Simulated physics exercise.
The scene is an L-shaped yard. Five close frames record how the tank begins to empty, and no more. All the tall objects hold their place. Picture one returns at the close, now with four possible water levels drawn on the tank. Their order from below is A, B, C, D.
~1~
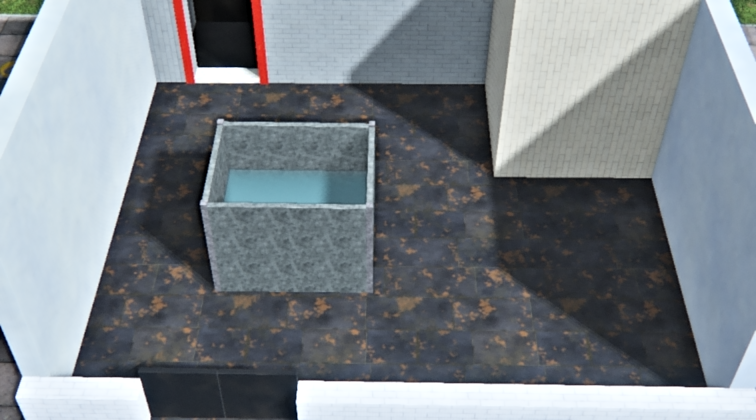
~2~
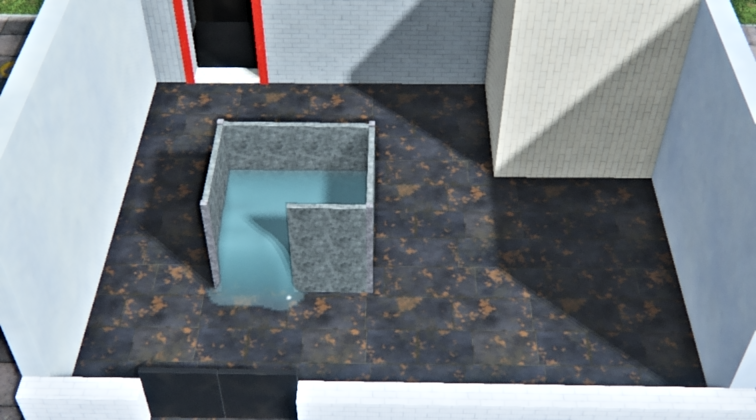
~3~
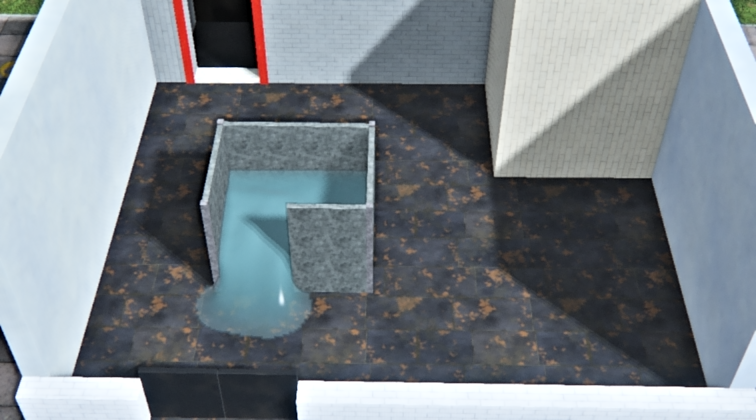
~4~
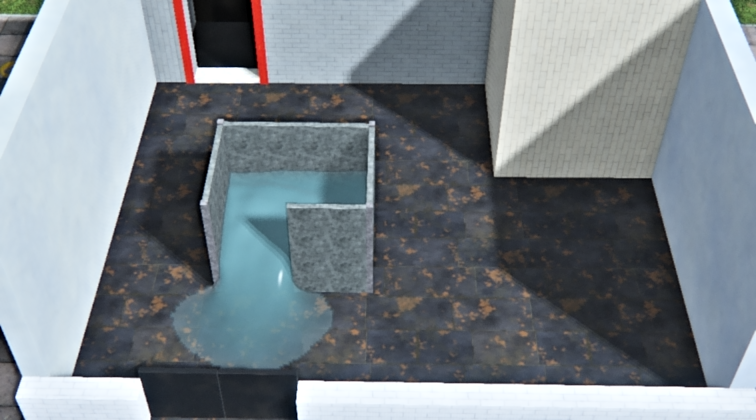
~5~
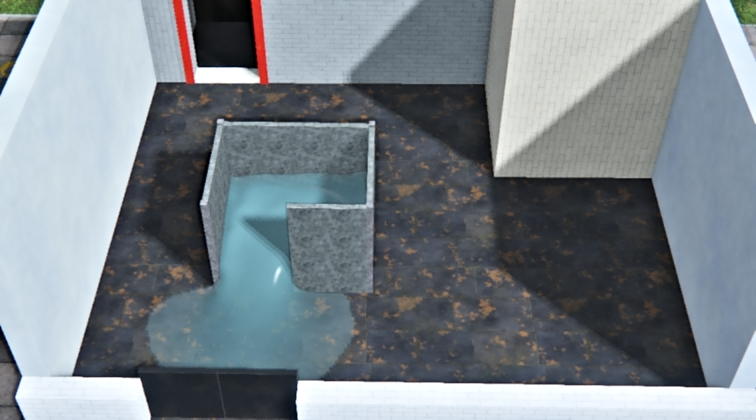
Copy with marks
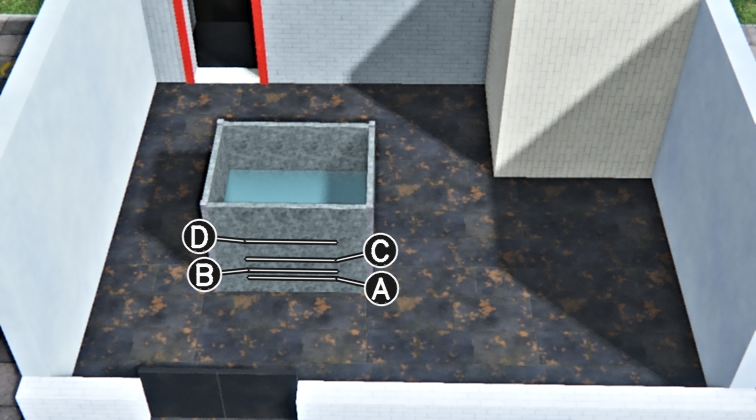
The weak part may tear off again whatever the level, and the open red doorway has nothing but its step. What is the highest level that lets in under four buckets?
I would pick mark C.
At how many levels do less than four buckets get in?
Three.
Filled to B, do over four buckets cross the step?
No.
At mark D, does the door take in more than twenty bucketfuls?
No.
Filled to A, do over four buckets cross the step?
No, that is safe.
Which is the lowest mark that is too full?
That would be D.
On the marked copy, A at (293, 278); B at (292, 270); C at (291, 259); D at (289, 241); from the bottom up A, B, C, D.
Choosing A, nothing gets over.
Choosing B, nothing gets over.
Choosing C, a bucket or two gets in.
Choosing D, about 11 bucketfuls get in.
